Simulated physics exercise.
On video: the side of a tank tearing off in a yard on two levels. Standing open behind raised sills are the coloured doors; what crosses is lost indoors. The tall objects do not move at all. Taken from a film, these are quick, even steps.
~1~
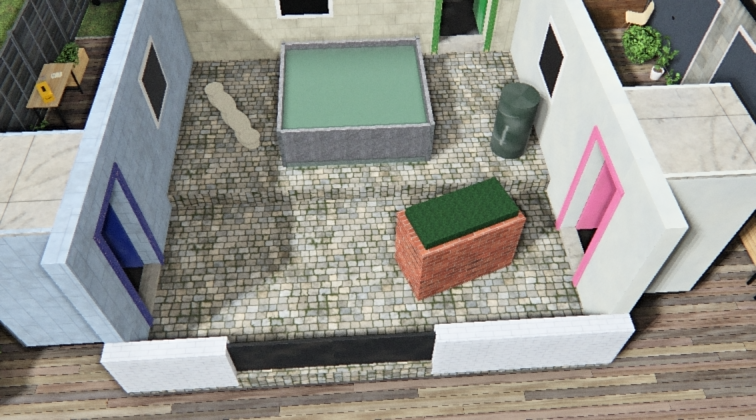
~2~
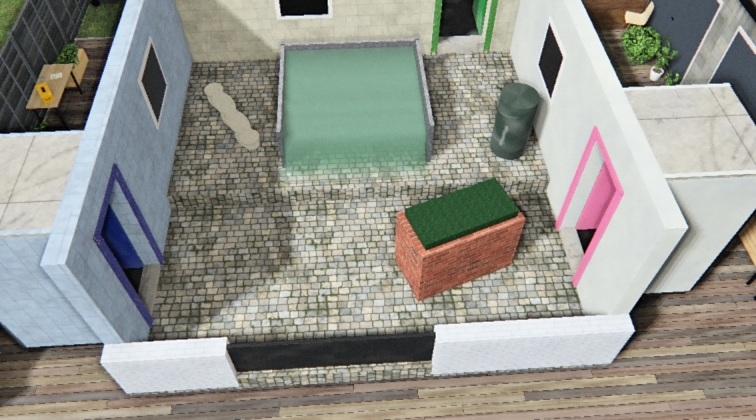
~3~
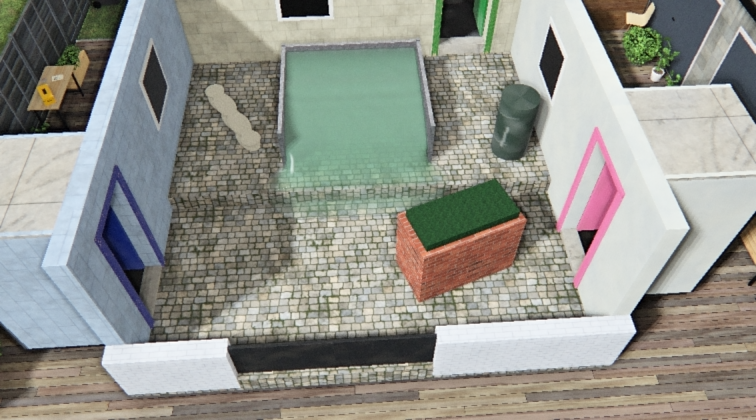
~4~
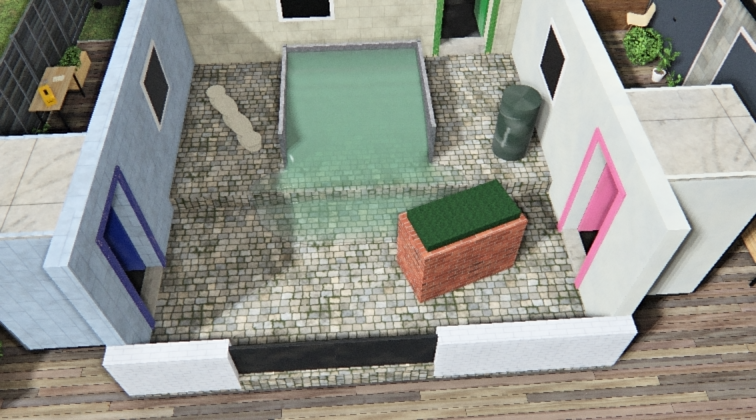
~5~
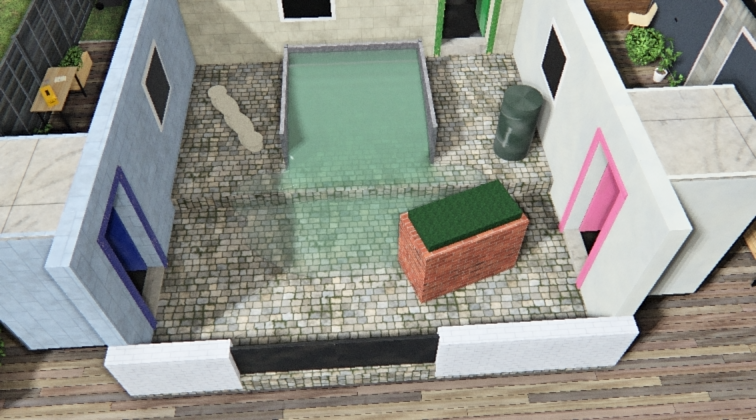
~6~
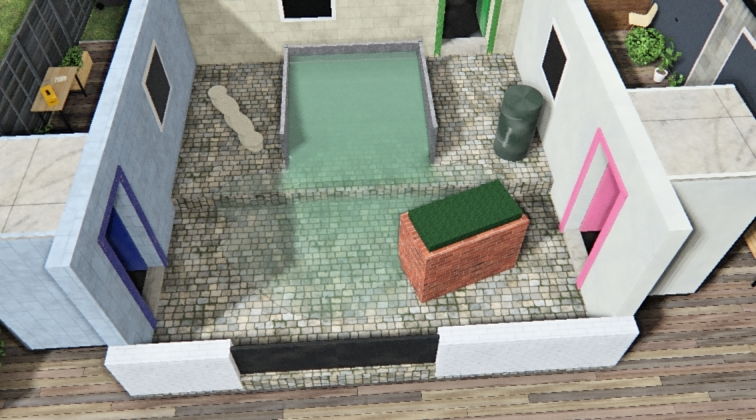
Green water burst out through the torn front side of a raised tank in a walled cobbled yard, ran down onto the lower level, and spread past the grass-topped brick block while everything else stood still.
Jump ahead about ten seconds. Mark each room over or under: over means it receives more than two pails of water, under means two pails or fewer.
Blue door - over; pink door - over; green door - under.
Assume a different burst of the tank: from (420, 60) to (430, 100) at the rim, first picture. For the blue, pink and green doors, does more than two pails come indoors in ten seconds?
Result per door - blue door: Exceeds; pink door: Exceeds; green door: Exceeds.
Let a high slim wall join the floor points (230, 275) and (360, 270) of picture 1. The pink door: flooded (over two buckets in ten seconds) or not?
Pink door: Over the threshold.
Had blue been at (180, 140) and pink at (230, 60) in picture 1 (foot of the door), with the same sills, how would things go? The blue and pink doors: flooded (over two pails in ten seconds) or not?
First the blue door, which stays on the safe side, then the pink door, which stays on the safe side.
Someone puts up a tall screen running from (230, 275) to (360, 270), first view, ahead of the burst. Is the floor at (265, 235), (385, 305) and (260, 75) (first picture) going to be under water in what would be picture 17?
Submerged, submerged, untouched.
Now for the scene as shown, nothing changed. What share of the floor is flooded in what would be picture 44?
About 60 percent.
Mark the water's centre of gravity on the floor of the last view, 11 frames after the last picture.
Near (352, 230) in the last view.
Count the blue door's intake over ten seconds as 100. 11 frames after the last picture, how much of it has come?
Share by then: 0 in a hundred.
A moment on, water covers 40 % of the floor; the blue door not reached, the pink door wet at the sill, nothing in, the green door not reached.
Next, water covers 50 % of the floor; the blue door wet at the sill, nothing in, the pink door under two buckets in, the green door not reached.
Then, water covers 60 % of the floor; the blue door far over two buckets in, the pink door over two buckets in, the green door not reached.
Later, water covers 60 % of the floor; the blue door far over two buckets in, the pink door far over two buckets in, the green door not reached.
In the end, water covers 55 % of the floor; the blue door far over two buckets in, the pink door far over two buckets in, the green door not reached.
